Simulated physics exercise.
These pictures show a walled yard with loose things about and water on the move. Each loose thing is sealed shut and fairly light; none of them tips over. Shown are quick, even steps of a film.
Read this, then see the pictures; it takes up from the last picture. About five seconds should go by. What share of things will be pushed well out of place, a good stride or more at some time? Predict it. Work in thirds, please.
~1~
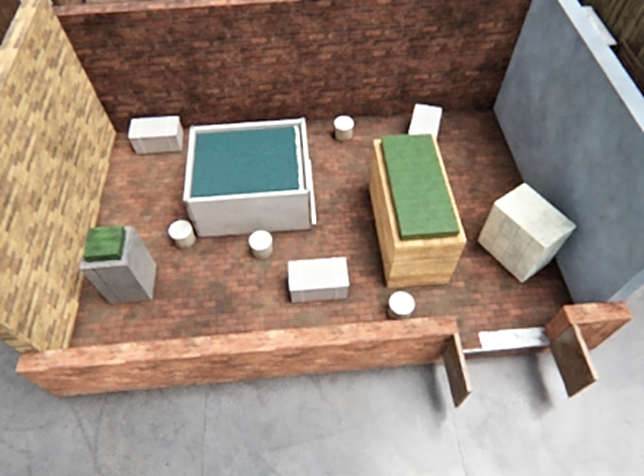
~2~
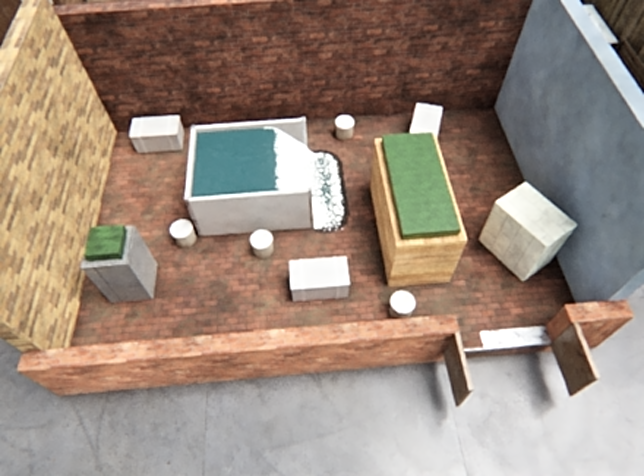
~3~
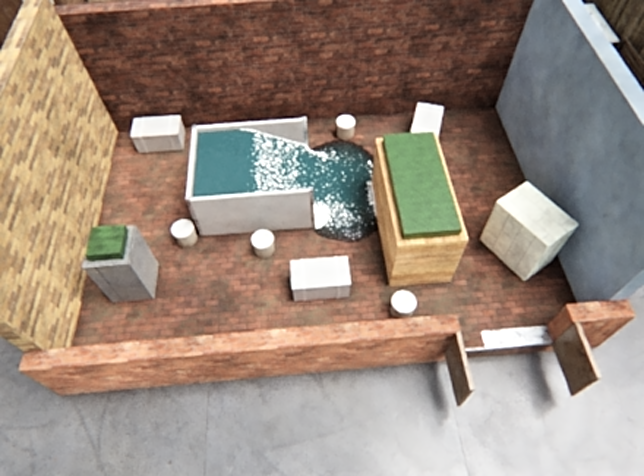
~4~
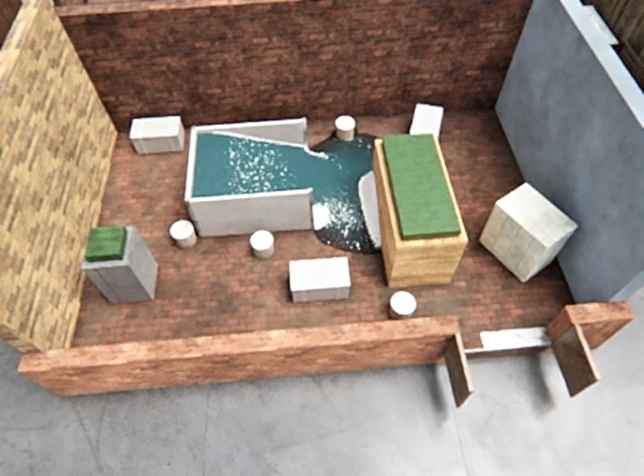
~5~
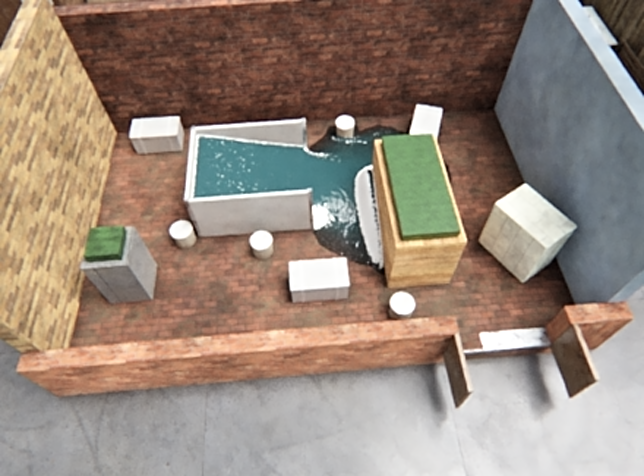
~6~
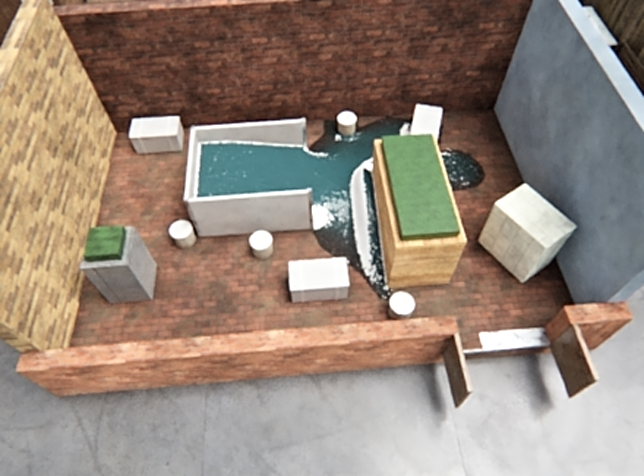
The portion moved well away stays in the middle third.
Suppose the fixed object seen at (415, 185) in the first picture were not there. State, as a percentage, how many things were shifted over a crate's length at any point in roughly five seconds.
Close to 40 percent, I reckon.
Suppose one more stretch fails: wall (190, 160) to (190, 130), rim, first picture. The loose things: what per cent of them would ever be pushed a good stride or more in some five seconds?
Estimate: Roughly 90 per cent.
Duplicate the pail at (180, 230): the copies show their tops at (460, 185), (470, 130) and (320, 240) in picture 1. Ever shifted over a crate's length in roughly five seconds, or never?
The first travels far, the second travels far and the third sits tight.
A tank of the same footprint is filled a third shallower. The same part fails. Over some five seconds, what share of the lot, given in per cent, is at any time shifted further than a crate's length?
Something like 40 percent.
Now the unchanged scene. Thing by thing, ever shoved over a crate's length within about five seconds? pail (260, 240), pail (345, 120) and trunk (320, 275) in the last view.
The first is not so far, the second driven that far, and the third driven that far.
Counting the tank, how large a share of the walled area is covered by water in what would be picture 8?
I'd put it near 30 percent.
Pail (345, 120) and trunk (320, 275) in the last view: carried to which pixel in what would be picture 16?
Roughly (393, 106) for the first, roughly (281, 297) for the second.
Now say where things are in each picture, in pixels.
The first frame shows a pail at (344, 123) rests on the ground; a trunk at (425, 122), on the bottom; 0 of 7 have shifted.
The second frame shows a pail at (345, 122), on the bottom; a trunk at (426, 120), on the bottom; 0 of 7 have shifted.
The third frame shows a pail at (346, 122) rests on the ground; a trunk at (427, 120) rests on the ground; 0 of 7 have shifted.
The fourth frame shows a pail at (345, 123) rests on the ground; a trunk at (427, 121), on the bottom; 0 of 7 have shifted.
The fifth frame shows a pail at (345, 122), on the bottom; a trunk at (426, 122), on the bottom; 0 of 7 have shifted.
The sixth frame shows a pail at (347, 118) rests on the ground, close to its start; a trunk at (426, 122), on the bottom; 1 of 7 have shifted.
A moment on, 0 of 7 are well off their spots; 0 afloat.
Next, 4 of 7 are well off their spots; 2 afloat.
Later, 4 of 7 are well off their spots; 3 afloat.
In the end, 4 of 7 are well off their spots, and 4 have been at some point; 3 afloat.
